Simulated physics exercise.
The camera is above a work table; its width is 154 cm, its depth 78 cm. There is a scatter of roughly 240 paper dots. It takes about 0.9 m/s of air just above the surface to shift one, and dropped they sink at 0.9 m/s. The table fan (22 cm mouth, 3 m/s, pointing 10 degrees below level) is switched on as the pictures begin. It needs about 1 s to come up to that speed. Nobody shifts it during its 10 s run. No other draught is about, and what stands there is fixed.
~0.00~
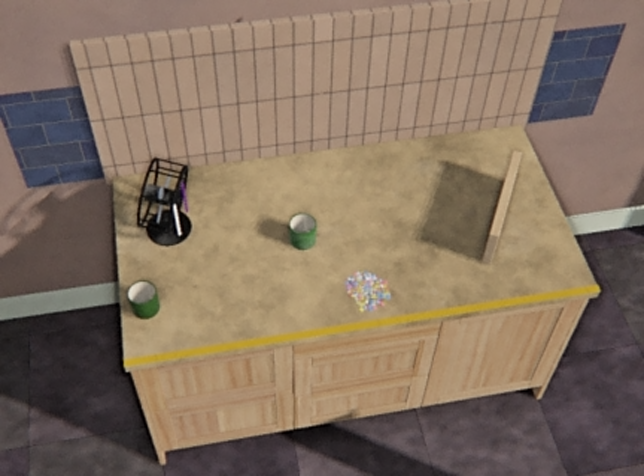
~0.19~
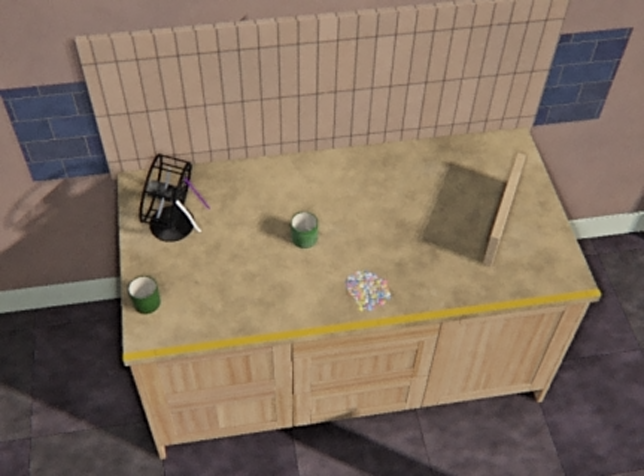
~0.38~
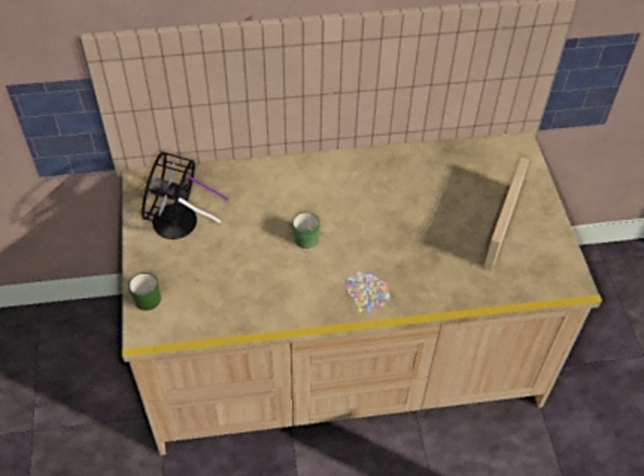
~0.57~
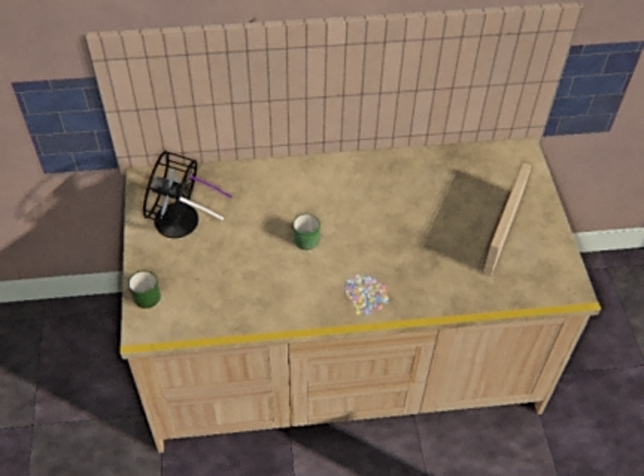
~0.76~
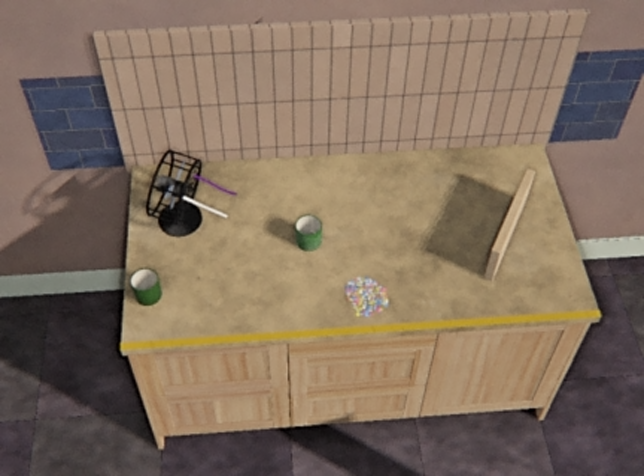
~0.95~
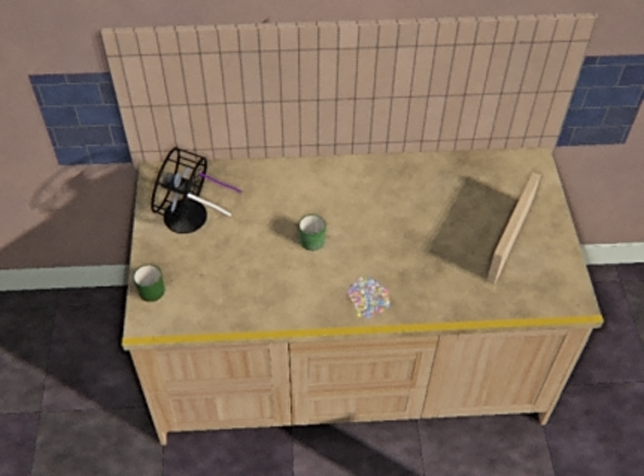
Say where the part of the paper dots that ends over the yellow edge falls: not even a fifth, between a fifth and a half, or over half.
The share over the yellow edge is over half.
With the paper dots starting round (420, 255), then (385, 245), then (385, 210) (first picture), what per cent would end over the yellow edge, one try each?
In turn about 90 %, 70 %, 2 %.
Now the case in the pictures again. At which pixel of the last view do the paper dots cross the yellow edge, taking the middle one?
Around (409, 331).
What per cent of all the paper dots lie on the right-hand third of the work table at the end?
About 0 %.
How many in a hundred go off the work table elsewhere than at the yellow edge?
Some 0 per cent.
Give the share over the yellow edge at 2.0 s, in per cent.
About 90 %.
After 2.0 s, 18 % are on the move or not yet settled, 94 % are over the yellow edge.
After 3.2 s, 1 % are on the move or not yet settled, 99 % are over the yellow edge.
After 5.5 s, 0 % are on the move or not yet settled, 100 % are over the yellow edge.
After 10.0 s, at the end, 100 % are over the yellow edge.
